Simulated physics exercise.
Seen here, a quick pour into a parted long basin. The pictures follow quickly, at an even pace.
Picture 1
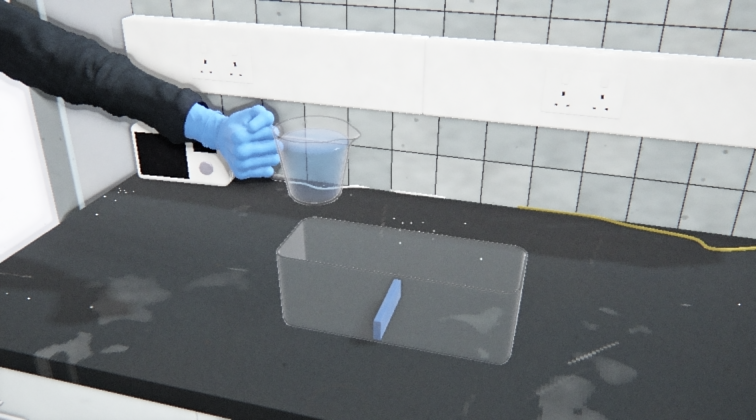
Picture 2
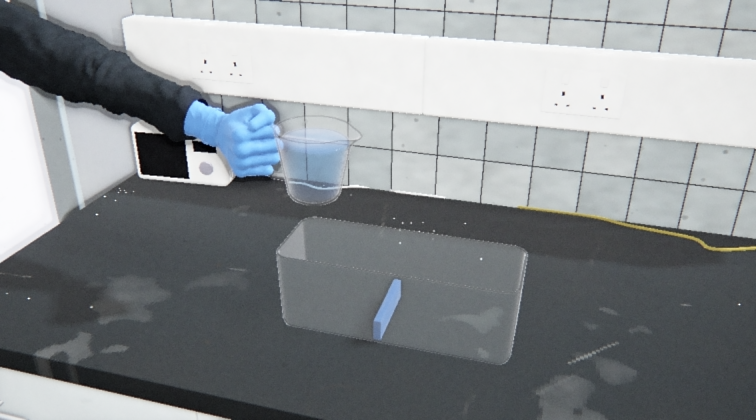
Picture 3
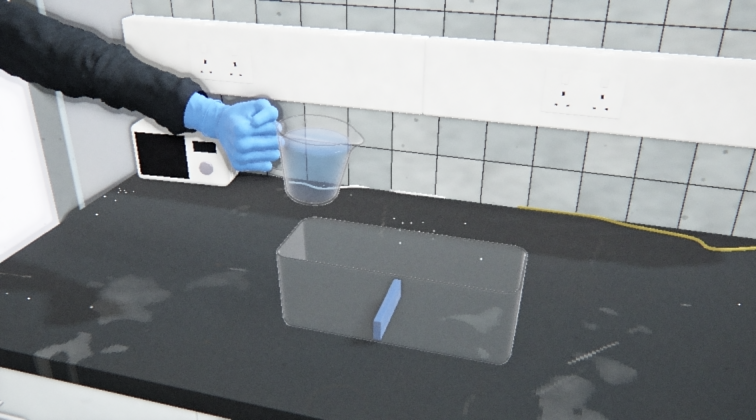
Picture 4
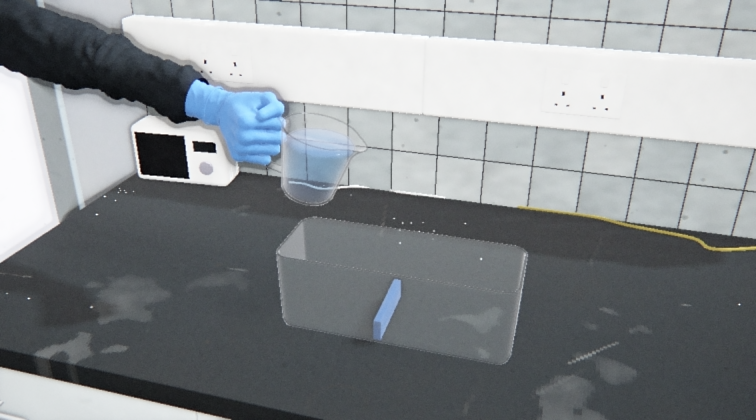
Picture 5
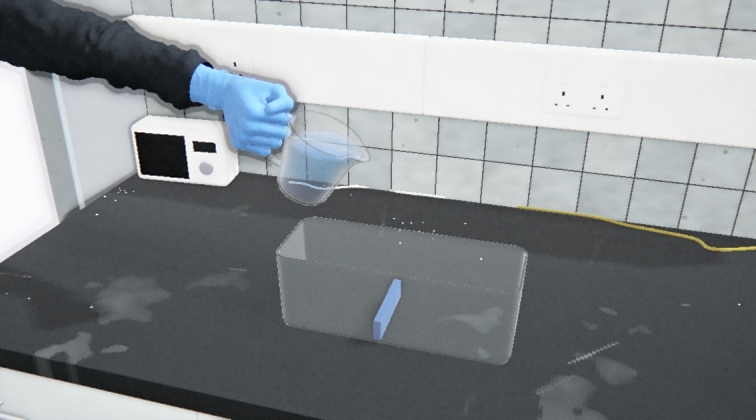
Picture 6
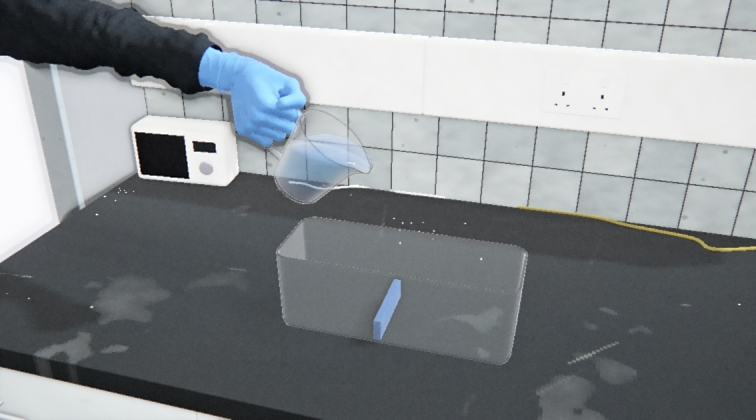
A blue-gloved hand tilts a beaker of bluish liquid rightward above a clear divided basin.
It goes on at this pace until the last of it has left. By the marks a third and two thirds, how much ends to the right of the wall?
In the end from a third to two thirds is right of the wall.
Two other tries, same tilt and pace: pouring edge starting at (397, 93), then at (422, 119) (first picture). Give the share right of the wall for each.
The first gives 85 %, the second 85 %.
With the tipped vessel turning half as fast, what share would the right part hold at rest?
Some 70 per cent.
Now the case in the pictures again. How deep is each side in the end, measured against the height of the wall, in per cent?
Left about 40, right about 30.
A moment on, the tilt is 108° and 31 per cent is still to pour, 11 is left of the wall and 33 right of it.
Next, the tilt is 117° and 1 per cent is still to pour, 51 is left of the wall and 45 right of it.
Then the tilt is 117° and 0 per cent is still to pour, 51 is left of the wall and 46 right of it.
Later the tilt is 117° and 0 per cent is still to pour, 51 is left of the wall and 47 right of it.
In the end 51 per cent lies left of the wall, 48 right of it and 2 outside.
